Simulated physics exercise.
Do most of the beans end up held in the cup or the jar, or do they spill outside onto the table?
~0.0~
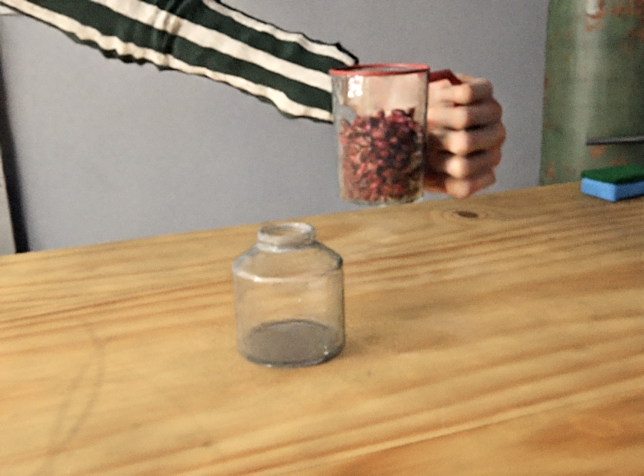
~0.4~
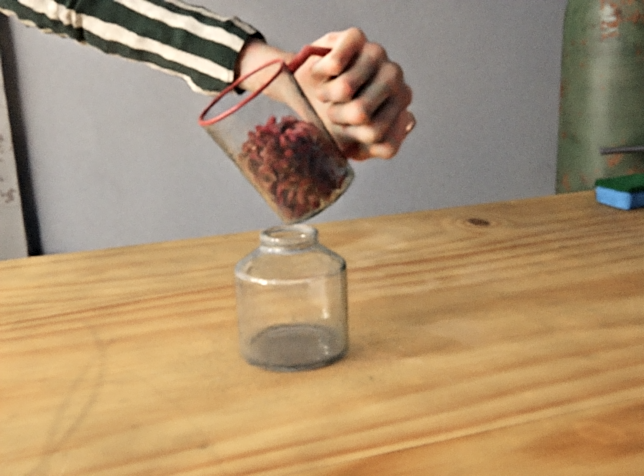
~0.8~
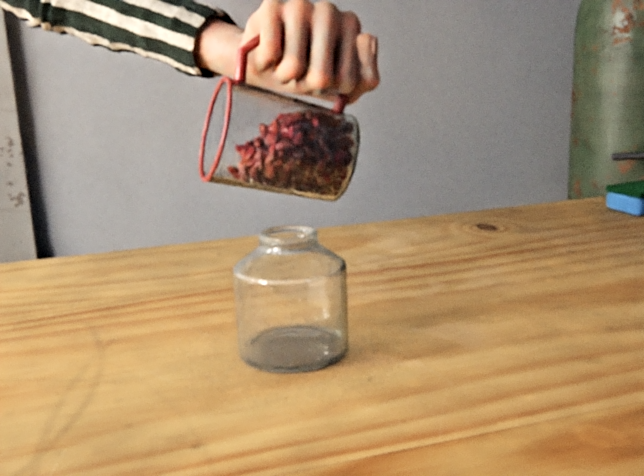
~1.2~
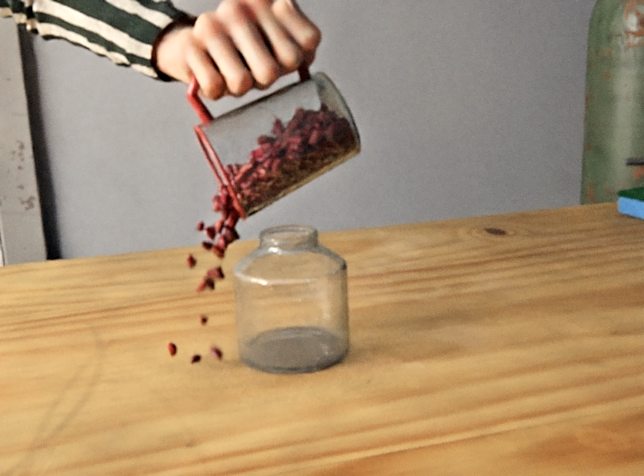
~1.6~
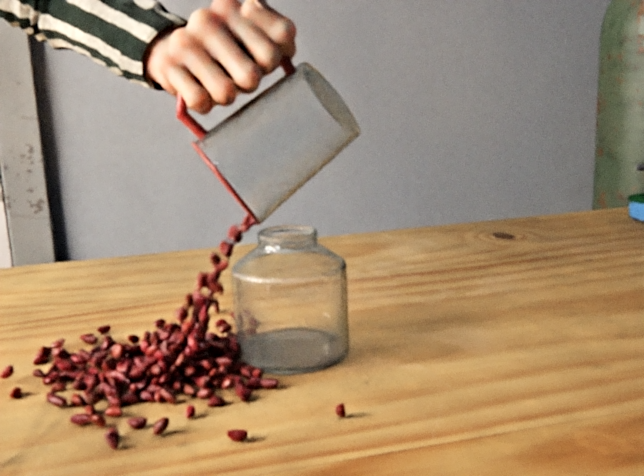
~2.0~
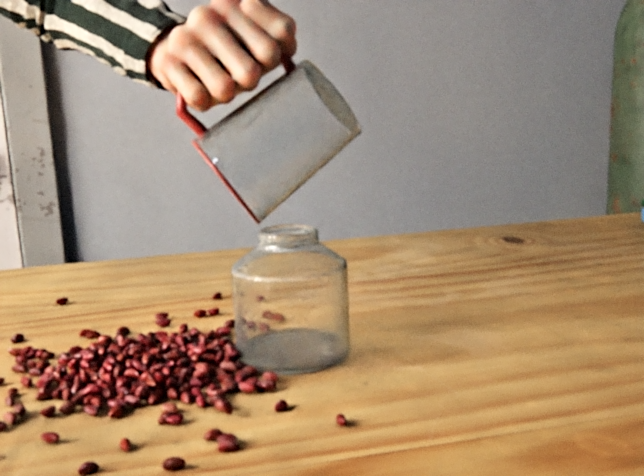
Most of the beans spill onto the table, mainly to the left of the jar, with few if any left in the cup or caught in the jar.
